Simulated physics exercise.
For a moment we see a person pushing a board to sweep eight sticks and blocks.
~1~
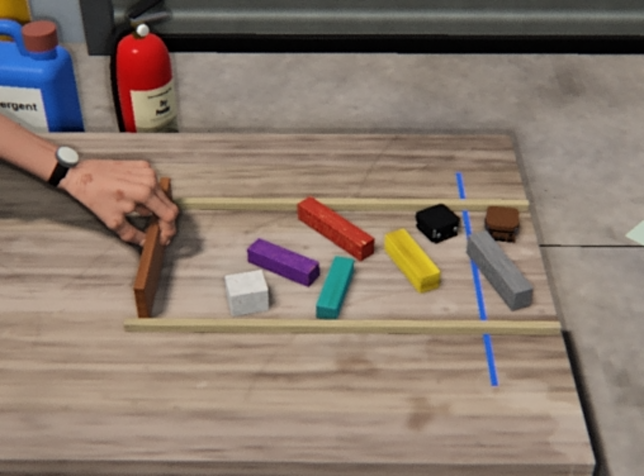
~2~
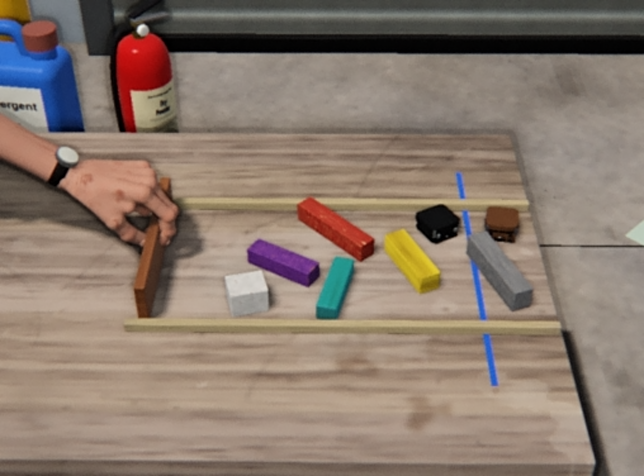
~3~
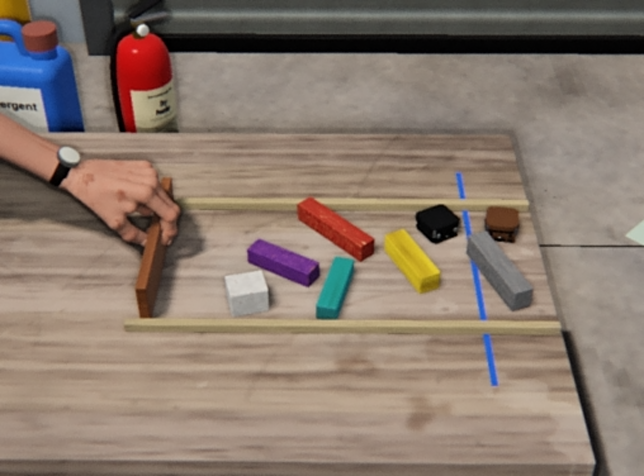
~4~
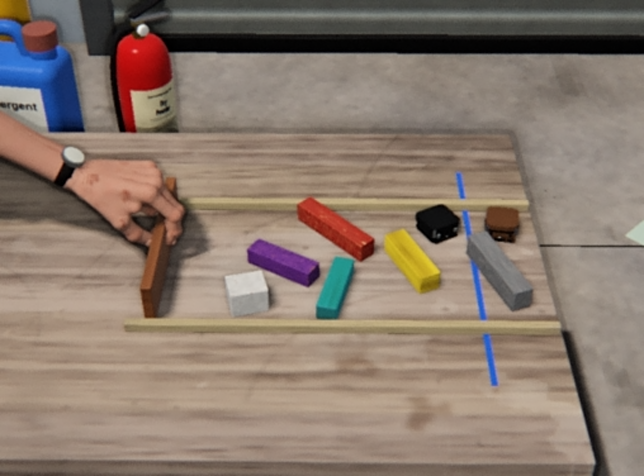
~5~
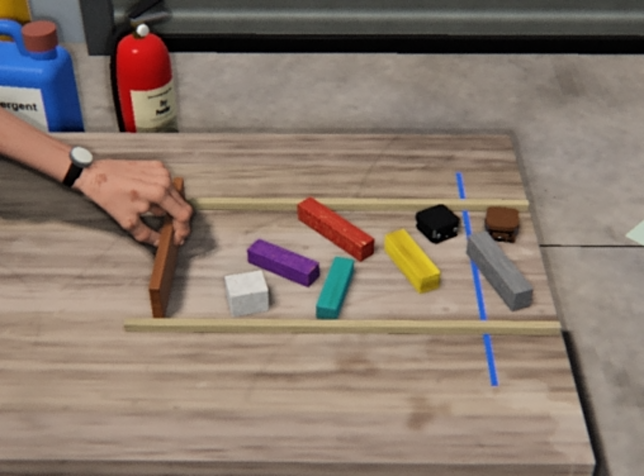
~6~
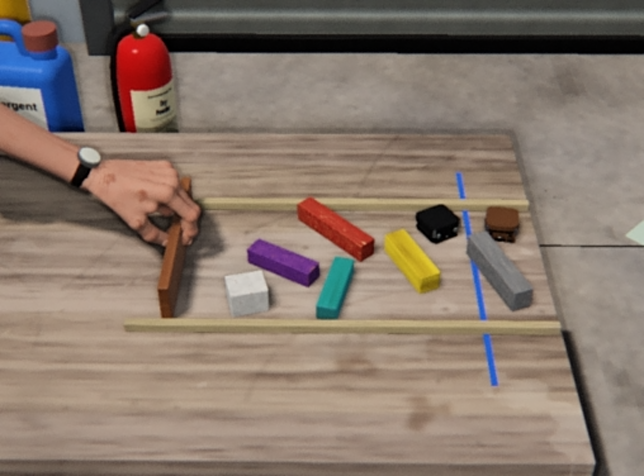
A hand held a brown board upright on a wooden table, then slid it slowly a short way right toward scattered colored sticks and blocks, which stayed still, some near a blue line.
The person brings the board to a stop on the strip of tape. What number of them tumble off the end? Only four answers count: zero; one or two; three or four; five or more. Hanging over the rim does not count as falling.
My answer: One or two.
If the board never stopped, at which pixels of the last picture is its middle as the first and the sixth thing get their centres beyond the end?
First about (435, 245), next about (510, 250).
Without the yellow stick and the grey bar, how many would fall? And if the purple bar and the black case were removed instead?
1, then 0.
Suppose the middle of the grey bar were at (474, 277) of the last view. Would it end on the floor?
Placed there, it goes off the edge.
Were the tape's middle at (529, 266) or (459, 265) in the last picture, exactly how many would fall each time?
In order, 8 and 1.
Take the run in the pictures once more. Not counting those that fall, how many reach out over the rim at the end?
That would be 2.
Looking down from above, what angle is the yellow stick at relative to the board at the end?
The angle is about 35 degrees.
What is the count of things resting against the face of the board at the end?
Contact count: 3.
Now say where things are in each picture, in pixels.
The first picture shows brown case (501, 225); grey bar (499, 270); black case (437, 224); board (155, 246); tape (474, 265).
The second picture shows grey bar (499, 270); white block (247, 293).
The third picture shows black case (437, 225); yellow stick (412, 261).
The fourth picture shows brown case (501, 225); purple bar (283, 262).
The fifth picture shows grey bar (499, 270); turquoise stick (336, 288).
The sixth picture shows brown case (501, 225); grey bar (499, 270); black case (437, 225); board (177, 246); tape (474, 265).
Soon after, none off yet; brown case at rest near (501, 225); grey bar at rest near (499, 270); black case at rest near (437, 225).
In the end, the number that fall off is one or two; gone, grey bar and brown case.
